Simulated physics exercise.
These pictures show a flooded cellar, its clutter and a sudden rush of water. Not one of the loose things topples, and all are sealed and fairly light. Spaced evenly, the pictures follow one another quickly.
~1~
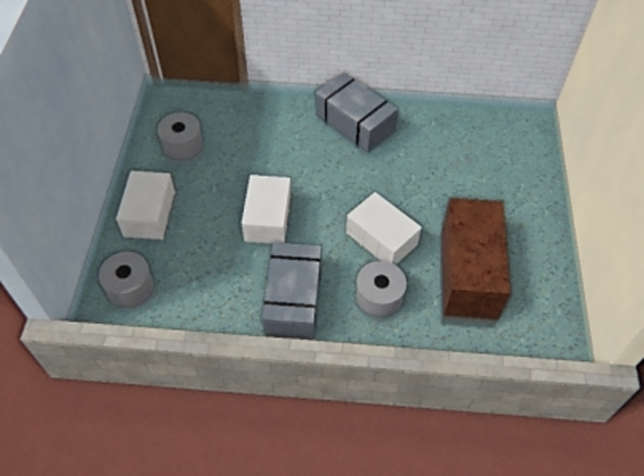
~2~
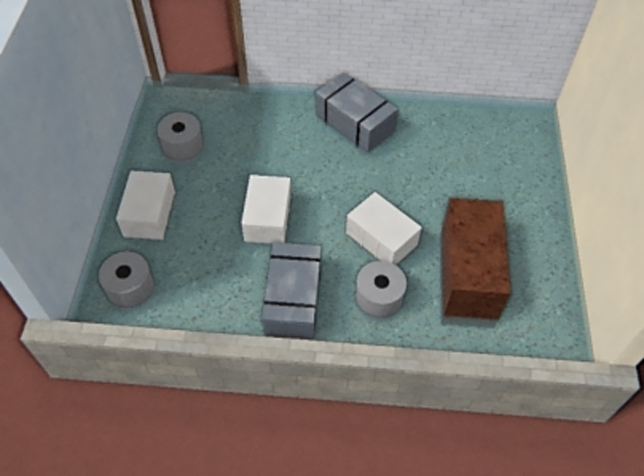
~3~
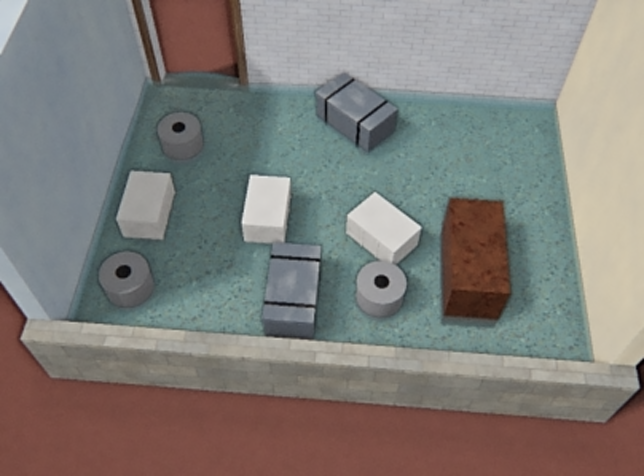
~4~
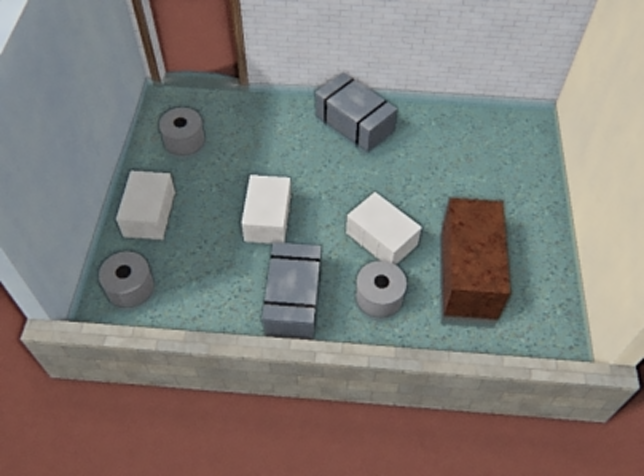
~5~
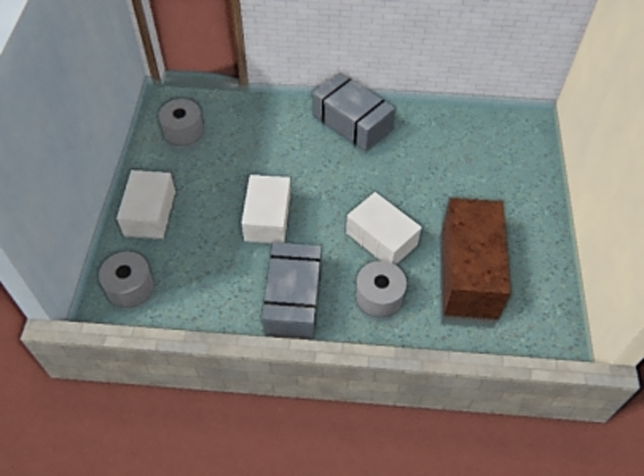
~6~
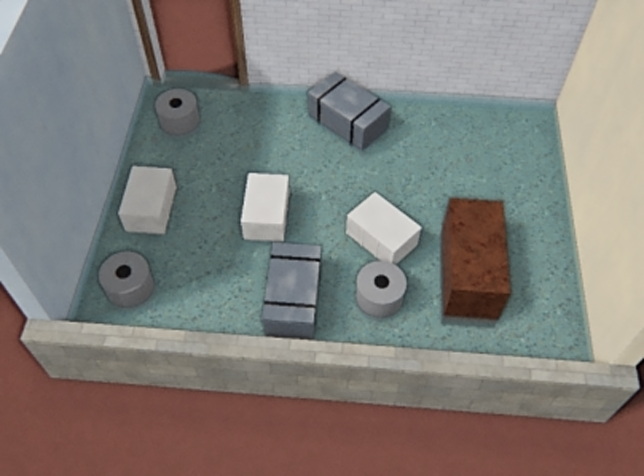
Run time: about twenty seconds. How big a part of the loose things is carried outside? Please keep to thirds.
Keeping to thirds, one to two thirds.
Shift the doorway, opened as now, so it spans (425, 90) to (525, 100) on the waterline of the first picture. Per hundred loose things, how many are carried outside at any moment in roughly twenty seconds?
Close to 40 percent.
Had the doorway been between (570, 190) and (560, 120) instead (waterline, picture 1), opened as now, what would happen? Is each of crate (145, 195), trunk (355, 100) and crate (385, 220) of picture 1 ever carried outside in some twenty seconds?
Result, in listed order: Retained / exited / exited.
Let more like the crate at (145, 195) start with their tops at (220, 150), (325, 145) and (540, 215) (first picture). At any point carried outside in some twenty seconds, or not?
The first leaves, the second leaves, and the third does not leave.
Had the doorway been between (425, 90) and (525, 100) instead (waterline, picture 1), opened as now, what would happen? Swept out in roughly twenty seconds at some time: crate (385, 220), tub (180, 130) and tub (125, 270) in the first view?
Object by object: Drifts out, never exits, never exits.
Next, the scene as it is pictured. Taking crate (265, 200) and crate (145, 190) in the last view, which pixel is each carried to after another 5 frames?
Close to (244, 173), and close to (145, 153).
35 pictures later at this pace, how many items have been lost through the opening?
That comes to 4.
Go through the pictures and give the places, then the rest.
In the first frame, a tub at (179, 128) floats; a trunk at (357, 100) floats; 0 of 8 have shifted.
In the second frame, a tub at (179, 128) floats; a trunk at (357, 100), afloat; 0 of 8 have shifted.
In the third frame, a tub at (179, 128) floats; a trunk at (356, 100), afloat; 0 of 8 have shifted.
In the fourth frame, a tub at (180, 123), afloat, close to its start; a trunk at (356, 100) floats; 1 of 8 have shifted.
In the fifth frame, a tub at (179, 114), afloat, close to its start; a trunk at (354, 100) floats, close to its start; 1 of 8 have shifted.
In the sixth frame, a tub at (176, 103), afloat, a stride from its start; a trunk at (349, 99) floats, close to its start; 3 of 8 have shifted.
A moment on, 1 of 8 are out; 7 afloat.
Next, 2 of 8 are out; 6 afloat.
Later, 4 of 8 are out; 4 afloat.
In the end, 4 of 8 are out; 3 afloat.
